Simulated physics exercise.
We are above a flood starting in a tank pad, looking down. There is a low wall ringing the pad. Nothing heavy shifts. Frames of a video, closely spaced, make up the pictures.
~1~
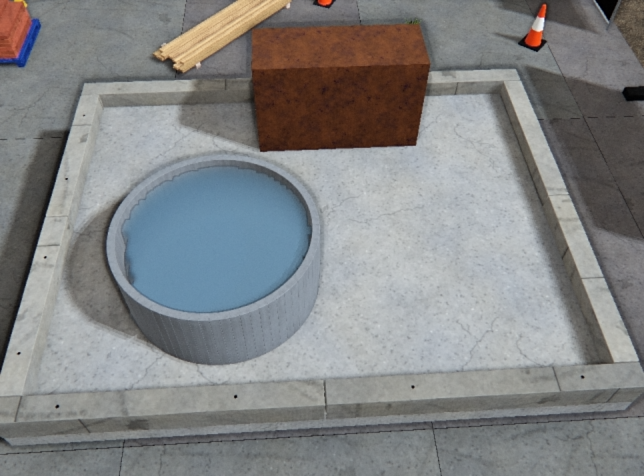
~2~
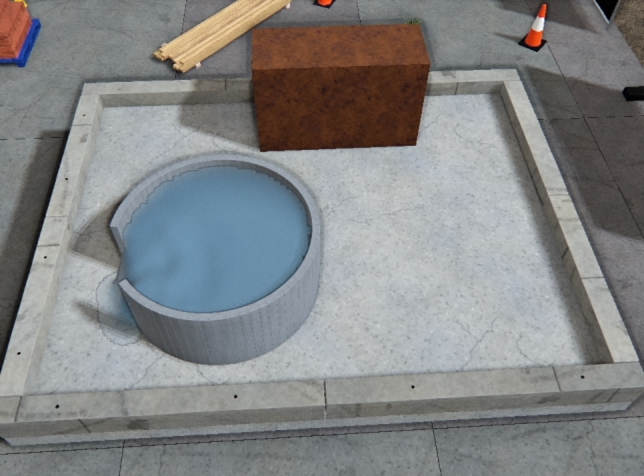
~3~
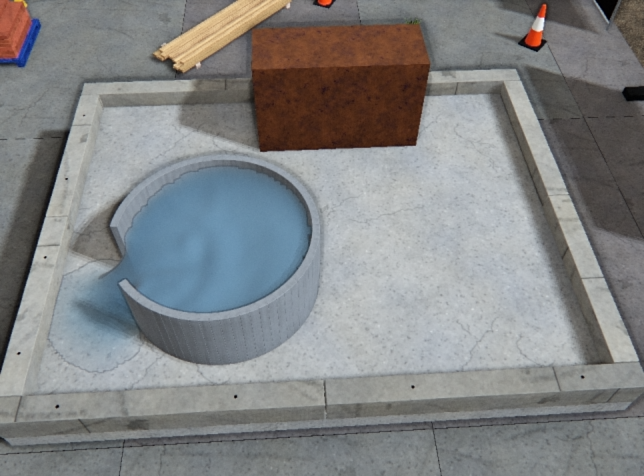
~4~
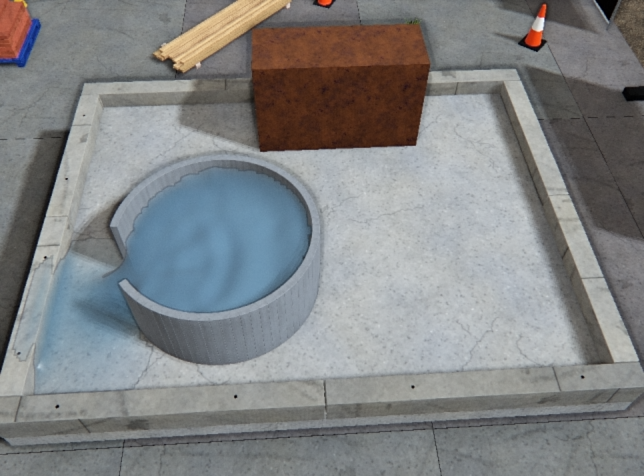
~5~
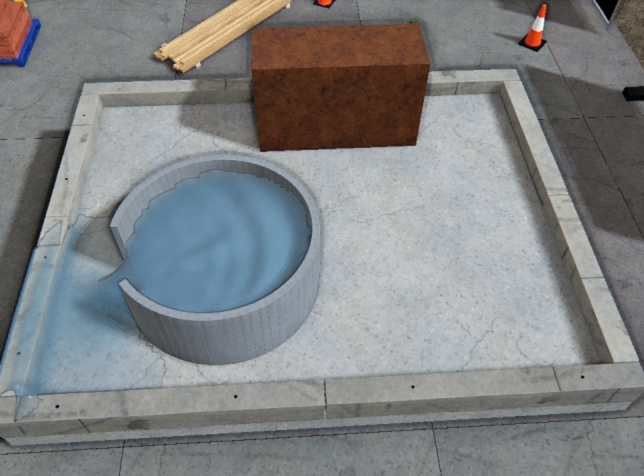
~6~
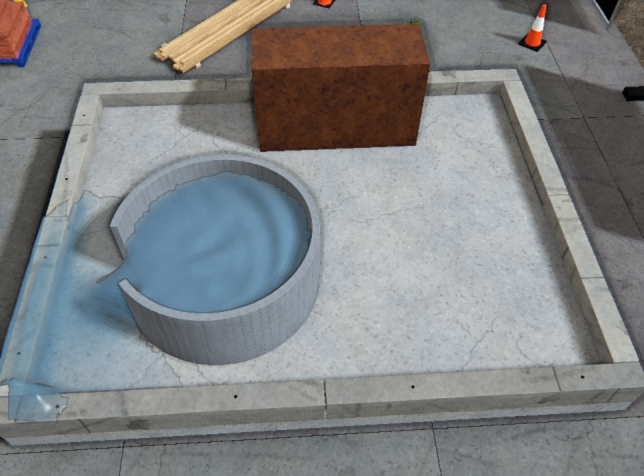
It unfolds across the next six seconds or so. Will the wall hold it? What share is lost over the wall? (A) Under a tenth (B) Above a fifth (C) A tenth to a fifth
B.
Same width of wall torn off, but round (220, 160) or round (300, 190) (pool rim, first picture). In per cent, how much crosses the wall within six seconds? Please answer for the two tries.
Try one around 8 percent; try two around 4 percent.
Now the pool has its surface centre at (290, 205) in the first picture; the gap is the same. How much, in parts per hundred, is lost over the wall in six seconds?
Close to 12 parts in a hundred.
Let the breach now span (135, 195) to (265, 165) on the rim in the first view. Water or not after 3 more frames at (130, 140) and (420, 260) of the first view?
Swamped, spared.
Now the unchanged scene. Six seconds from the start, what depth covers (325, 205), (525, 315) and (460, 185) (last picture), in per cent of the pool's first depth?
In turn 4, 6 and 4 in a hundred.
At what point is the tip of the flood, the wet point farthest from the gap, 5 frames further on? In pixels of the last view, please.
Near (105, 109).
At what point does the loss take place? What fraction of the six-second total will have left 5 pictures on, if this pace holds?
Log: Around 30 %, estimated.
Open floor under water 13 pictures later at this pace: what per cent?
Estimated share: Around 40 %.
A moment on, water covers 15 % of the floor; the low wall has let 3 % over.
Next, water covers 20 % of the floor; the low wall has let 7 % over.
Then, water covers 35 % of the floor; the low wall has let 18 % over.
Later, water covers 60 % of the floor; the low wall has let 22 % over.
In the end, water covers 75 % of the floor; the low wall has let 23 % over.
